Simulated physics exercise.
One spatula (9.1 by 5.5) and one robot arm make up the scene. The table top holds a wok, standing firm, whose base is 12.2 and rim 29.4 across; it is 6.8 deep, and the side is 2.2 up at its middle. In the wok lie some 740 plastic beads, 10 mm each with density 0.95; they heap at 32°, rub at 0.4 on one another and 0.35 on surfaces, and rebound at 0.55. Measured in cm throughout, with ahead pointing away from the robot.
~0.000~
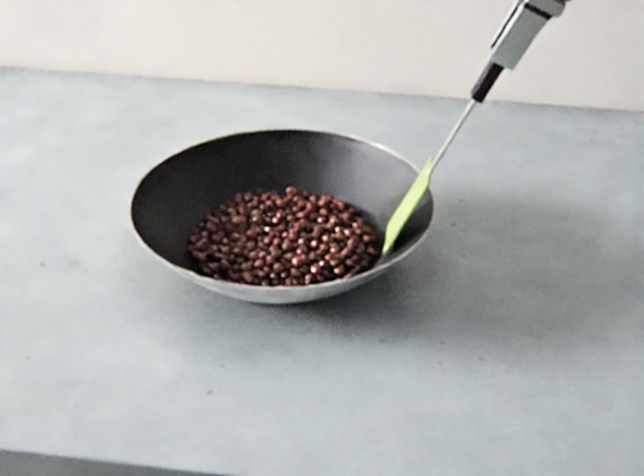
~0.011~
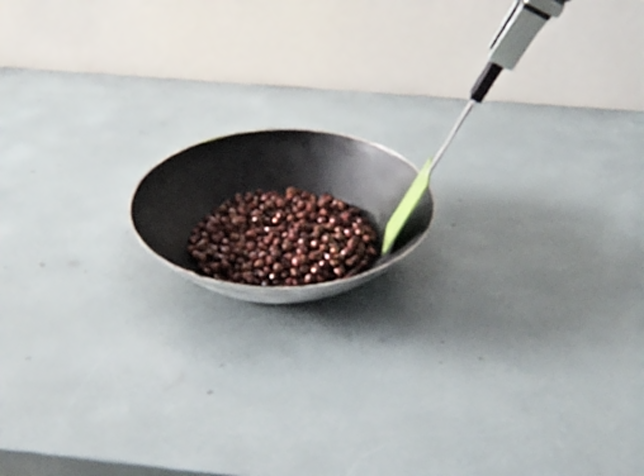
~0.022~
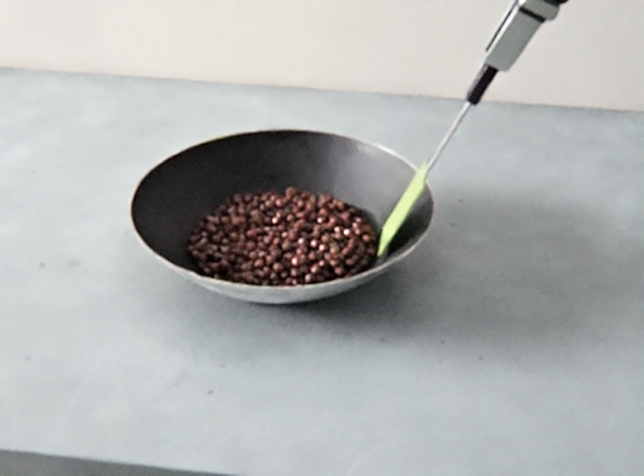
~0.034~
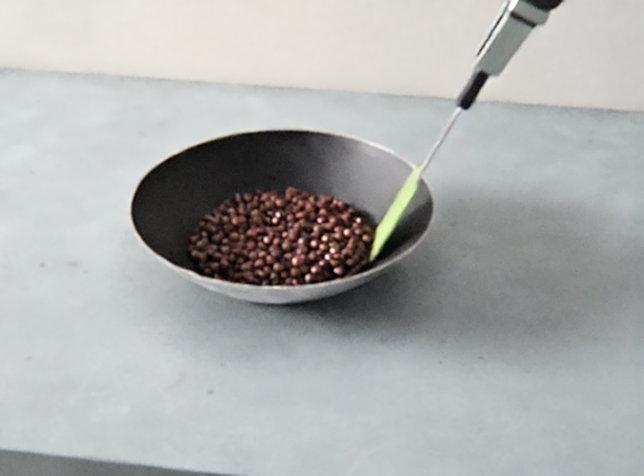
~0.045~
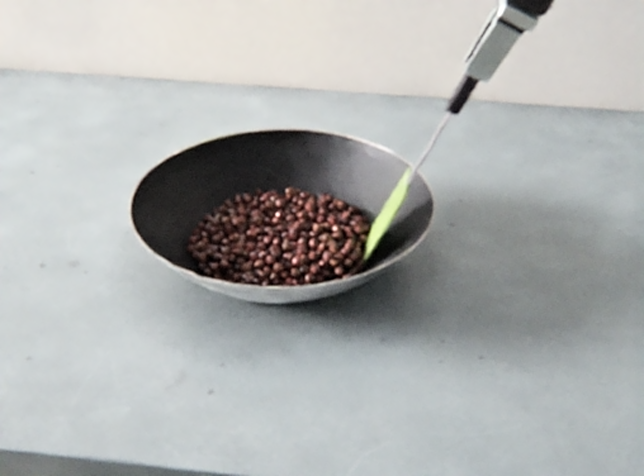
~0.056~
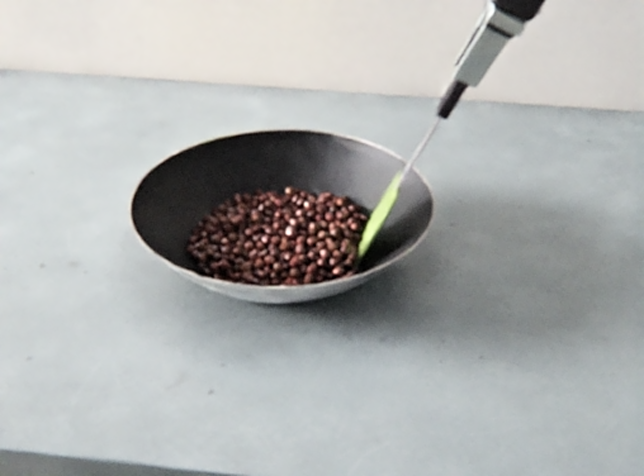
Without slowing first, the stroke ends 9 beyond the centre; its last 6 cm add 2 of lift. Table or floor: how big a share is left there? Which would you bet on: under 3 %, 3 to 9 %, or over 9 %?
I would bet on over 9 %.
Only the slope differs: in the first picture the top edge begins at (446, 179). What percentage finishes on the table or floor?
10 percent or so.
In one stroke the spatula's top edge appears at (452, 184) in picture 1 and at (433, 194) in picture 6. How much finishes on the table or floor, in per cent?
Near 0 in a hundred.
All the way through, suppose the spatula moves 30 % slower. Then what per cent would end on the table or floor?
5 per cent, about.
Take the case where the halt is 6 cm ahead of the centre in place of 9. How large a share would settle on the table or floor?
Roughly 0 %.
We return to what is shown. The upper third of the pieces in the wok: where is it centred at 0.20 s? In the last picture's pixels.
Centre: Approx. (219, 218) in the last view.
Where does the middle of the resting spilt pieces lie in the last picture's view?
About (30, 233).
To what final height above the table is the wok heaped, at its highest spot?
Roughly 6.0 centimetres.
After 0.13 s, sloping 65°, highest piece 5 above the table; 741 in the wok.
After 0.20 s, sloping 65°, highest piece 6 above the table; 741 in the wok.
After 0.44 s, sloping 65°, highest piece 8 above the table; 655 in the wok, 46 on the table or floor, 40 on the blade or in flight.
After 1.49 s, sloping 65°, highest piece 6 above the table; 653 in the wok, 88 on the table or floor.
In the end, 653 in the wok, 88 on the table or floor. That is 12 % on the table or floor.
